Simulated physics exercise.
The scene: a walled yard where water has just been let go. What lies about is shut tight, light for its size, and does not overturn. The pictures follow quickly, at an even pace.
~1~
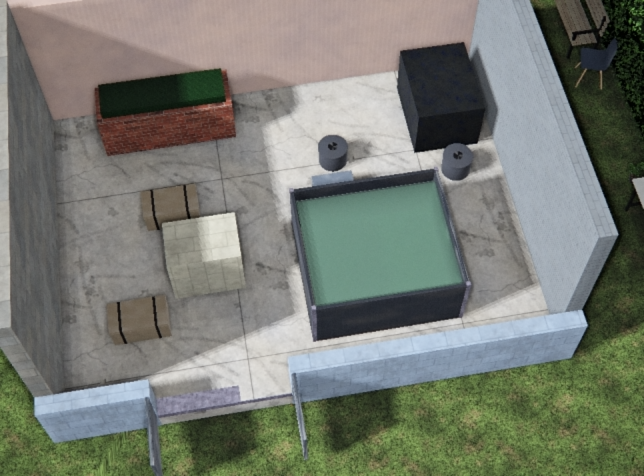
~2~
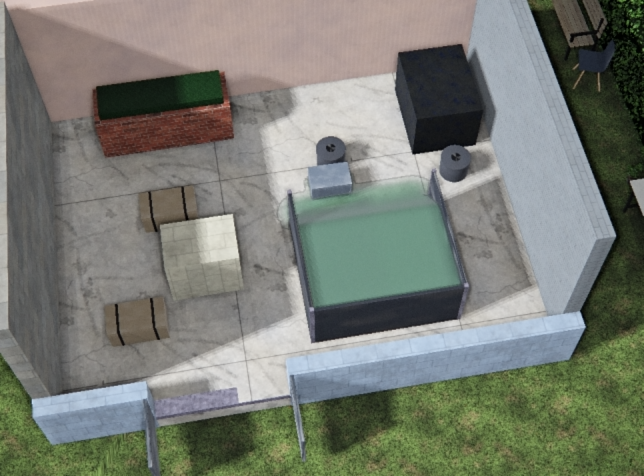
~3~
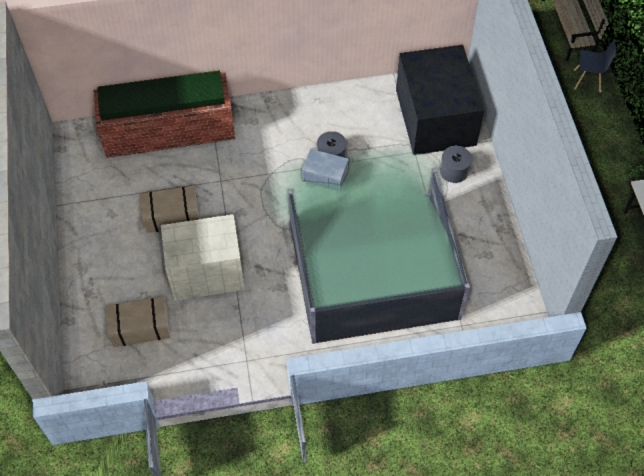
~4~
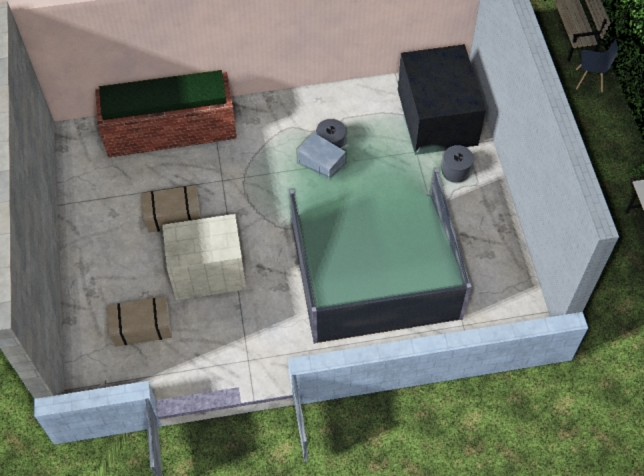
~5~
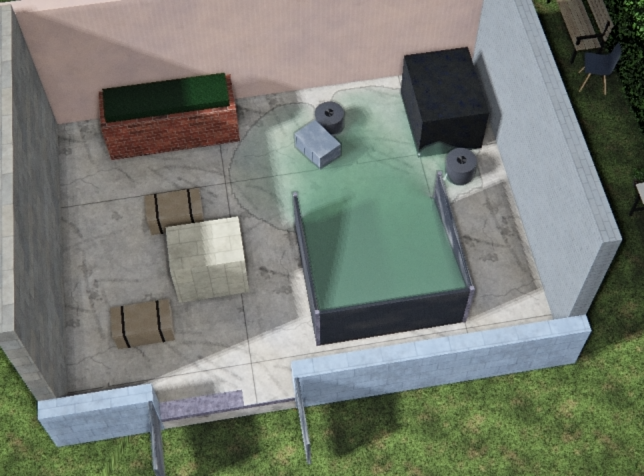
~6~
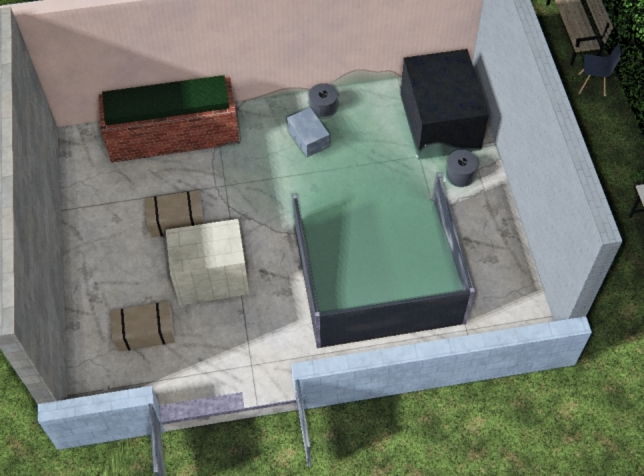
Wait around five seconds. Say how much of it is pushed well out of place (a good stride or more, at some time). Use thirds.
Share: Two thirds or more.
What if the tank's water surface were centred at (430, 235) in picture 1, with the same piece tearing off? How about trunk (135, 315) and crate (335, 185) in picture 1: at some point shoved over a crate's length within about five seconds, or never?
In that order: Never so far, pushed that far.
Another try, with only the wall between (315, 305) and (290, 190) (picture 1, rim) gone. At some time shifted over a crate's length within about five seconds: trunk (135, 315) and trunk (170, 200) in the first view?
In that order: That far or more, swept aside.
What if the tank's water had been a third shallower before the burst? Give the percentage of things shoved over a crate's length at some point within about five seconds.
About 80 per cent.
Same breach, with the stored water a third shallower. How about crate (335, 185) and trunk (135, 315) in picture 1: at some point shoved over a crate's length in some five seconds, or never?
As listed: That far or more, not that far.
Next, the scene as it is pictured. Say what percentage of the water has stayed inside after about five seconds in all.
Close to 100 %.
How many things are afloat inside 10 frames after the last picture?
2 of them.
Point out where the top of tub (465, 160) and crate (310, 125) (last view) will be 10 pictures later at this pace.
Roughly at (476, 196) and (248, 130).
A moment on, 2 of 5 are well off their spots; 2 afloat.
Next, 3 of 5 are well off their spots; 2 afloat.
Later, 4 of 5 are well off their spots; 1 afloat.
In the end, 4 of 5 are well off their spots, and 4 have been at some point; 4 afloat.
